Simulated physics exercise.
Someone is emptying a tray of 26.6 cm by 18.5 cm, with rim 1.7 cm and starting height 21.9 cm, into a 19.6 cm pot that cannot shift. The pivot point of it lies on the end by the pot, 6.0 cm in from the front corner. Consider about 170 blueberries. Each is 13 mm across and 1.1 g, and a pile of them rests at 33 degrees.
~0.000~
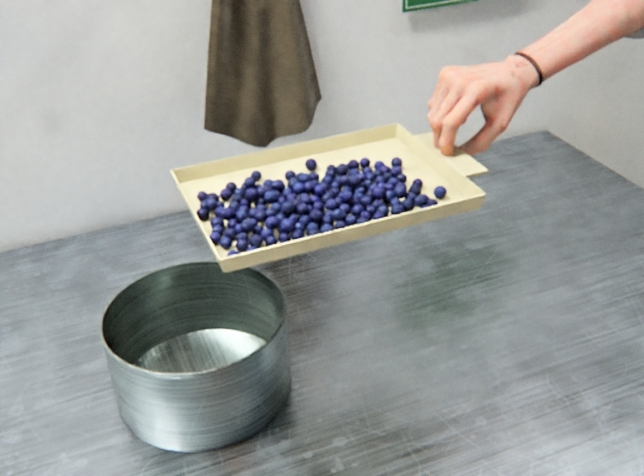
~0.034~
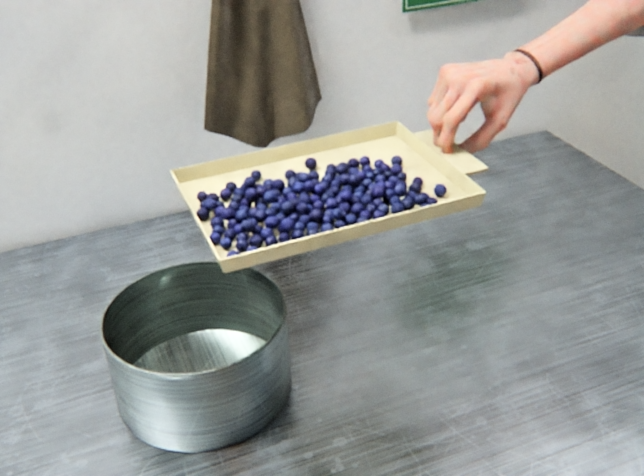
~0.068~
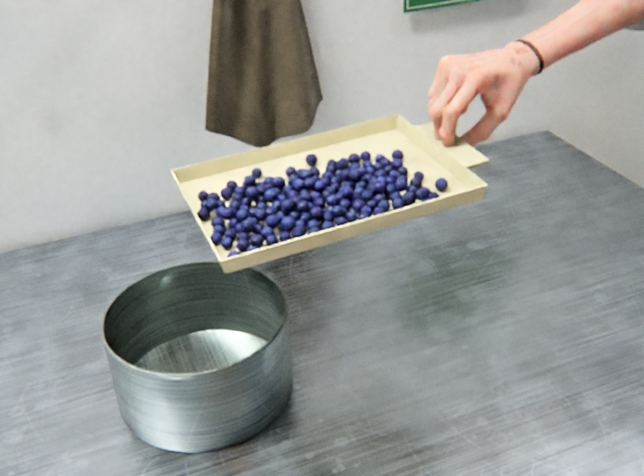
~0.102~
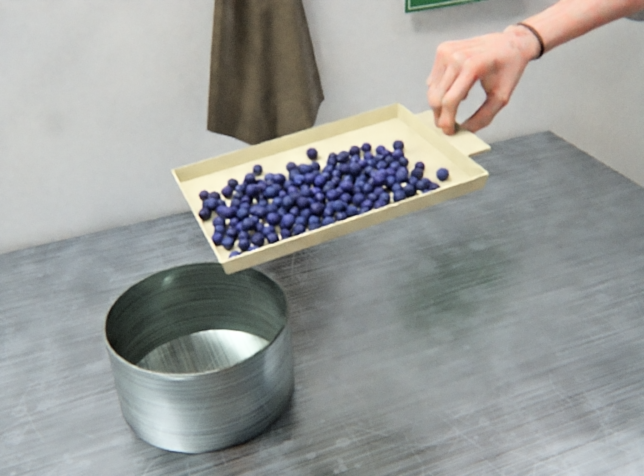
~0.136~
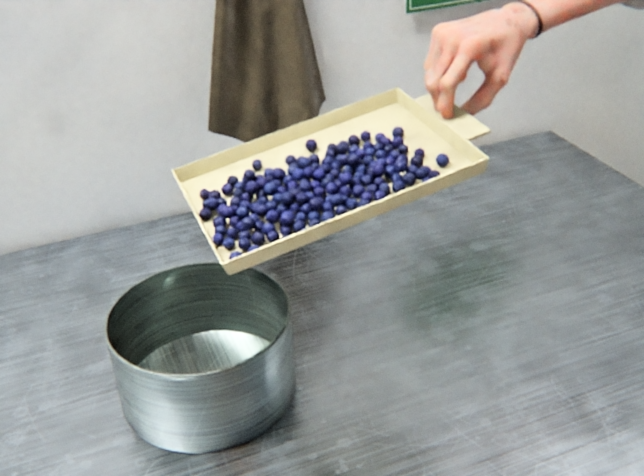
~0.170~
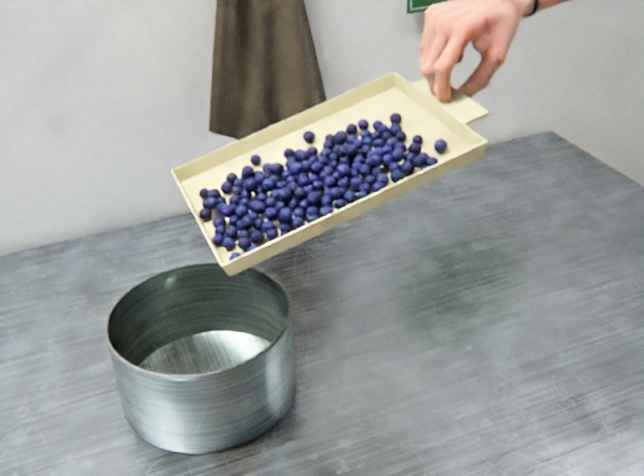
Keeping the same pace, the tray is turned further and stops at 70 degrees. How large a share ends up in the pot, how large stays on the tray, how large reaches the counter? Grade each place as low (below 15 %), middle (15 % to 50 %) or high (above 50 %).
Pot - middle; left on the tray - high; counter - low.
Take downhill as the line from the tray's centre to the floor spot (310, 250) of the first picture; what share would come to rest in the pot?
The share would be about 0 percent.
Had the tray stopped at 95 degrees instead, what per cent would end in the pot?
Around 65 in a hundred.
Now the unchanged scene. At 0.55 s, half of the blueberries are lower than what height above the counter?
Around 28 cm up.
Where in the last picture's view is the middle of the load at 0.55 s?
The middle of the load should be near (228, 178) then.
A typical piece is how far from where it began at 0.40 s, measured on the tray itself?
About 2 cm.
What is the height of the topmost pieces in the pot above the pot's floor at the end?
Top level: Approx. 2.0 cm.
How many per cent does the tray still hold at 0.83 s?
Some 80 per cent of the load.
After 0.40 s, tilt 43 degrees; the tray holds 100 %, the pot 0 %.
After 0.55 s, tilt 62 degrees; the tray holds 100 %, the pot 0 %.
After 0.83 s, tilt 70 degrees; the tray holds 80 %, the pot 10 %.
By 1.8 s all is still; pot 25 %, tray 65 %, counter 10 %.
